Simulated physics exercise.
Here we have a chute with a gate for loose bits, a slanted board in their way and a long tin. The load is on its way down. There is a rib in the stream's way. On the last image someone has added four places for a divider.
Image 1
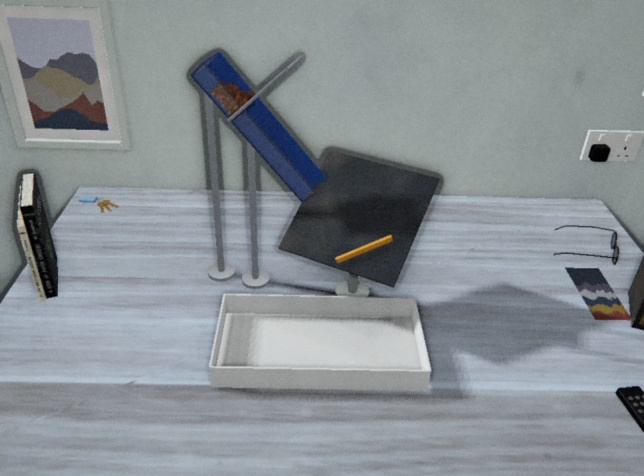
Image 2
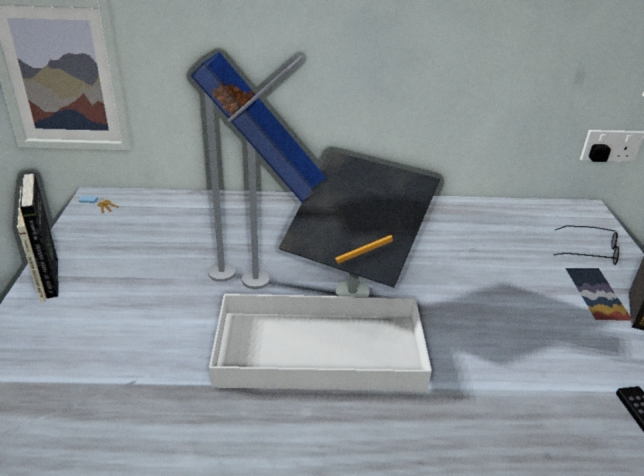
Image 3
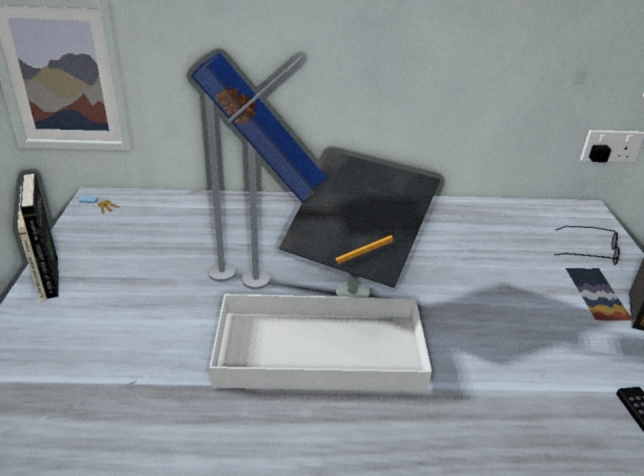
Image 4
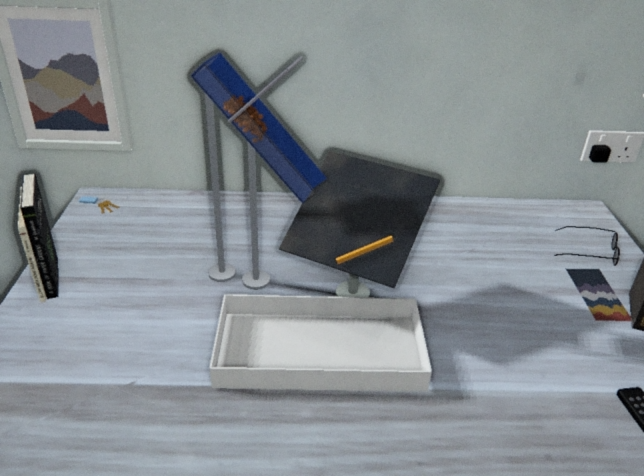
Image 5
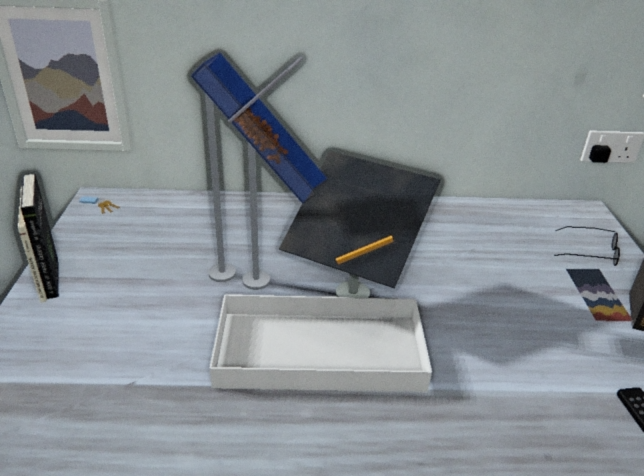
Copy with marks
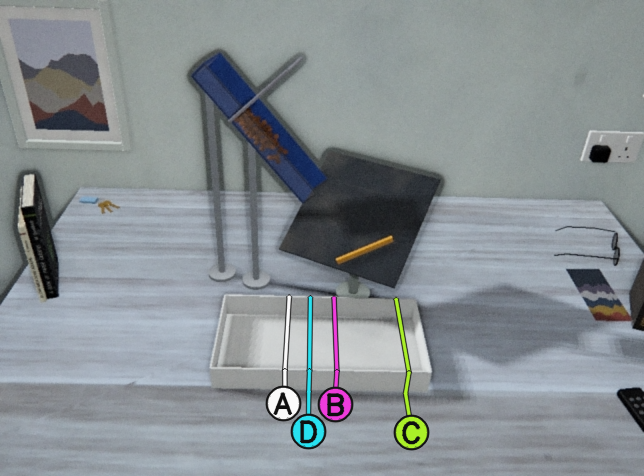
A pale wood-grained desk against a grey-green wall is seen from the front and slightly above. A blue chute on grey stands slopes down to the right toward a tilted dark board with an orange rib, above a long, empty white tin, with books and keys at left and glasses at right. Reddish-brown bits bunched near the chute's top slide down it, spreading out, while the camera stays still.
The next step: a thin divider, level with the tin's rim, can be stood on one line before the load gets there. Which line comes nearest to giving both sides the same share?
I would pick line D.
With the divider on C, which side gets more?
The left side.
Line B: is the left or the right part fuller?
More lands on the left.
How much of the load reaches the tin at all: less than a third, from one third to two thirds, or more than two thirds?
About that: More than two thirds.
On the marked copy, line A crosses the front rim at (284, 369); line B crosses the front rim at (336, 370); line C crosses the front rim at (408, 371); line D crosses the front rim at (309, 370).
With A, of what is caught, a stray few on the left of the divider, nearly all on the right.
With B, of what is caught, most on the left of the divider, a small part on the right.
With C, of what is caught, nearly all on the left of the divider, a stray few on the right.
With D, of what is caught, about two thirds on the left of the divider, about a third on the right.
